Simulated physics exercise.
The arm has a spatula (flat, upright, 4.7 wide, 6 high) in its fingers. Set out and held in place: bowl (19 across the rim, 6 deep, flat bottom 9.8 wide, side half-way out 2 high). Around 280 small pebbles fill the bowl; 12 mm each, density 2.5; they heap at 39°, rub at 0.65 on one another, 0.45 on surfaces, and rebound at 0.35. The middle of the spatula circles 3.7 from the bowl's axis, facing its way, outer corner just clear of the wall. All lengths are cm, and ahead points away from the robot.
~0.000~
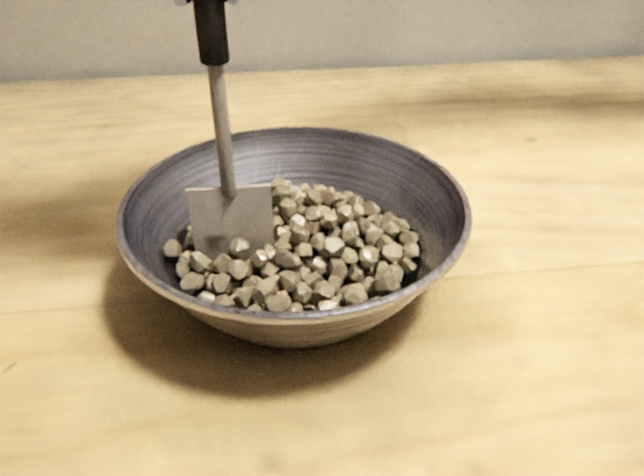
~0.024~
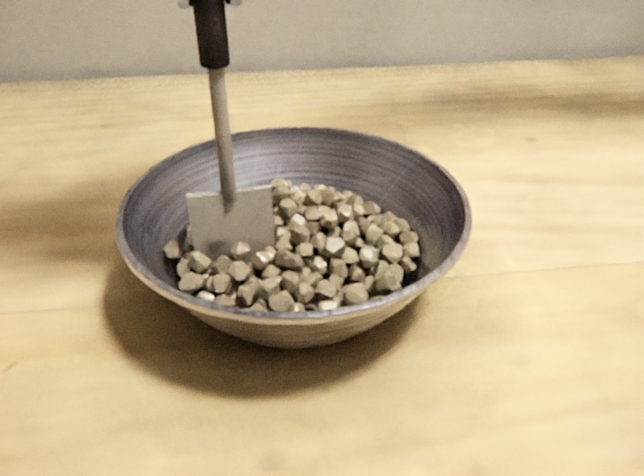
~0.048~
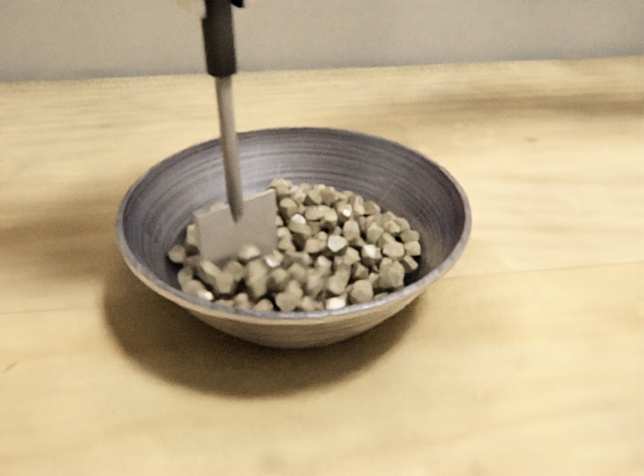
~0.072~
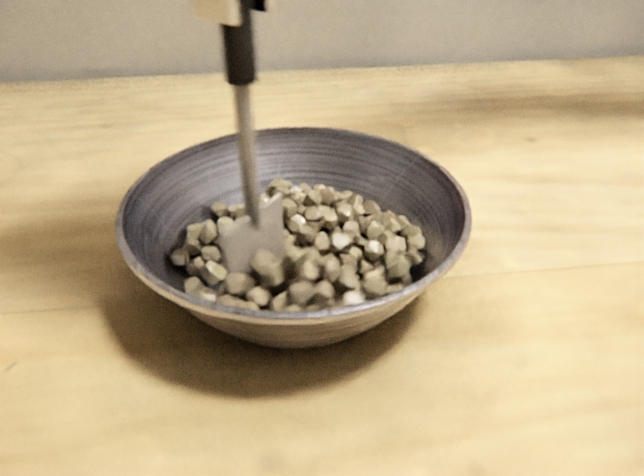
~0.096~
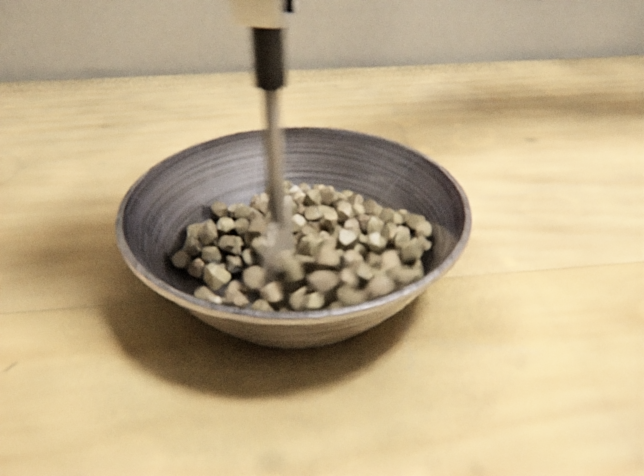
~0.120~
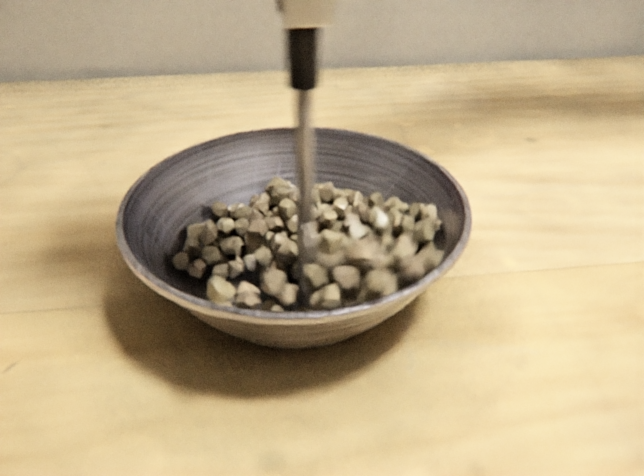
At the start, a robot arm's spatula stands upright among small greyish-tan pebbles at the left of a dark bowl on a wooden table. It barely shifts, then sweeps rightward through the pile, turning edge-on as it pushes and stirs pebbles toward the right side.
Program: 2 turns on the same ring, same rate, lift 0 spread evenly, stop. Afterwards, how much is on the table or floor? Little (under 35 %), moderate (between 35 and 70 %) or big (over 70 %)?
Answer: Moderate; between 35 and 70 % of the small pebbles finish on the table or floor.
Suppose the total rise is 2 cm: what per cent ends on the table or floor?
About 30 per cent.
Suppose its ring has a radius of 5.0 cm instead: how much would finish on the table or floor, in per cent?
In that case some 45 per cent.
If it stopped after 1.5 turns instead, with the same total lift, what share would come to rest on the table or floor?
It would be near 40 per cent.
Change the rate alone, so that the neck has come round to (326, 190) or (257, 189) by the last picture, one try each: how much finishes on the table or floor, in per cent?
About 55 and 25 per cent.
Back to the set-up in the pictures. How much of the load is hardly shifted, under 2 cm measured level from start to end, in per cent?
Some 5 per cent.
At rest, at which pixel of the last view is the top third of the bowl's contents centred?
Around (234, 297).
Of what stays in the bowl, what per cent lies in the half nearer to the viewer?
Roughly 60 per cent.
After 0.38 s, 337° round, highest piece 9 above the table; 210 in the bowl, 33 on the table or floor, 32 in flight or on the tool.
After 0.64 s, 220° round, highest piece 8 above the table; 167 in the bowl, 99 on the table or floor, 9 in flight or on the tool.
After 0.97 s, 0° round, highest piece 7 above the table; 153 in the bowl, 121 on the table or floor, 1 in flight or on the tool.
After 1.67 s, 0° round, highest piece 7 above the table; 153 in the bowl, 122 on the table or floor.
At rest, 153 in the bowl, 122 on the table or floor. That is 44 % on the table or floor.
